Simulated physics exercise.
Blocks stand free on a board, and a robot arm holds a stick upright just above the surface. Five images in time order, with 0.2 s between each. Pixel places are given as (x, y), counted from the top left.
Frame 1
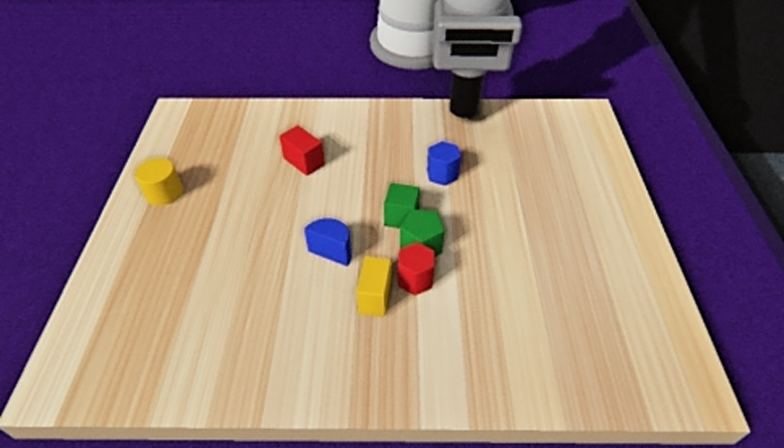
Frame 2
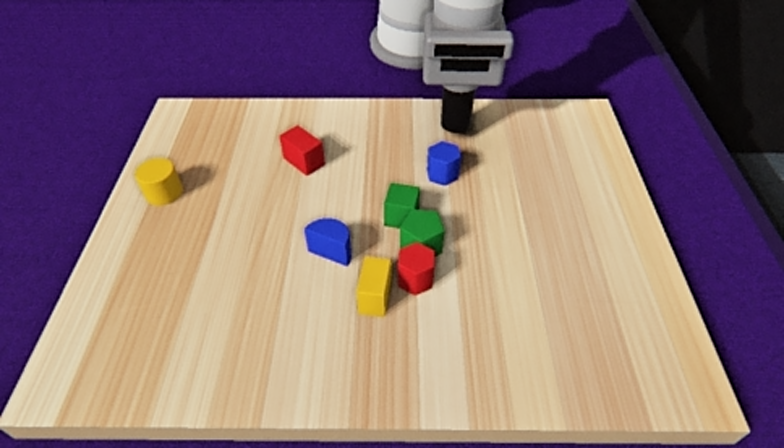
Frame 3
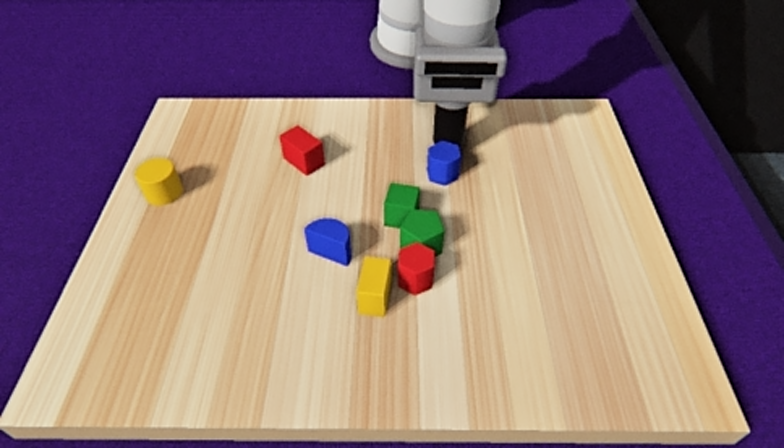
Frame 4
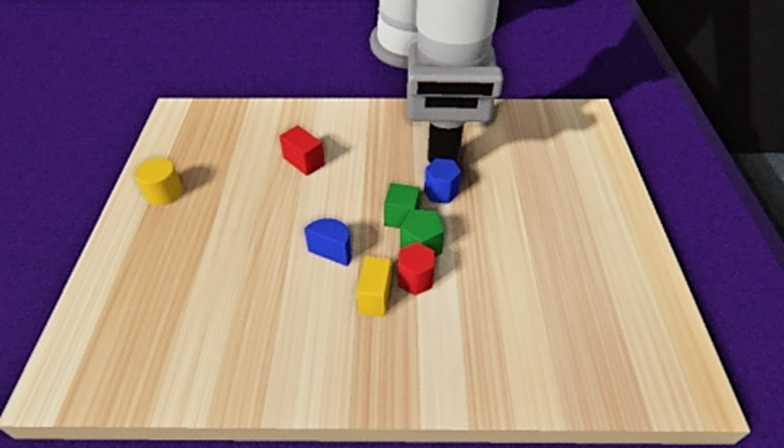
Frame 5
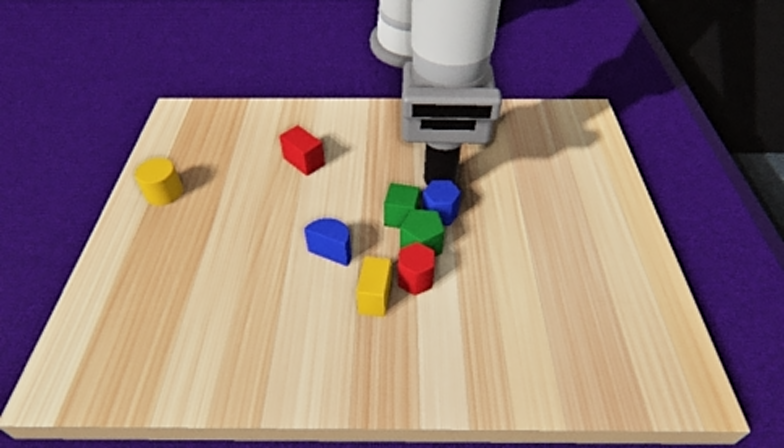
The robot arm moves down the board and pushes the blue six-sided block toward the green blocks.
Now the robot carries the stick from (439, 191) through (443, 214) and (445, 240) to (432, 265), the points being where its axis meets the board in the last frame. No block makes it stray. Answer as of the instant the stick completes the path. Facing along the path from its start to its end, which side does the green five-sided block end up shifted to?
The right-hand side.
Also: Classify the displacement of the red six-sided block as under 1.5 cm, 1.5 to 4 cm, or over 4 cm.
It goes a long way, over 4 cm.
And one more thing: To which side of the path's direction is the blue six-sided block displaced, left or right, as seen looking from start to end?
Sideways shift: Left.
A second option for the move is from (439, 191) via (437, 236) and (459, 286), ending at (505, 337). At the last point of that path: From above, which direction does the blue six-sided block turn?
Seen from above, counterclockwise.
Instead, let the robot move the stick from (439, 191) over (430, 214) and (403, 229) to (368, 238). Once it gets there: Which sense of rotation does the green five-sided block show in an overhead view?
It swings round clockwise.
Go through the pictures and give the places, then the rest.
The first frame shows lower end of the stick (464, 109), tops of blocks, yellow rectangular block (374, 275), red six-sided block (417, 257), green five-sided block (423, 223), blue six-sided block (445, 151).
The second frame shows stick (456, 124), blocks as before.
The third frame shows stick (448, 140), blocks as before.
The fourth frame shows stick (443, 159), blue six-sided block (443, 169).
The fifth frame shows stick (440, 179), yellow rectangular block (374, 275), red six-sided block (417, 257), green five-sided block (423, 223), blue six-sided block (442, 191).
What follows on the original path. One third of the way, stick (444, 203); red six-sided block (411, 263), turned 20° anticlockwise; green five-sided block (422, 234), turned 45° clockwise; blue six-sided block (450, 217).
Two thirds of the way, stick (446, 229); red six-sided block (409, 270); green five-sided block (420, 240), turned 60° clockwise; blue six-sided block (465, 243), turned 20° anticlockwise.
At the end, stick (432, 254); yellow rectangular block (366, 276); red six-sided block (400, 295), turned 15° anticlockwise; green five-sided block (402, 261), turned 45° clockwise; blue six-sided block (468, 258), turned 55° anticlockwise.
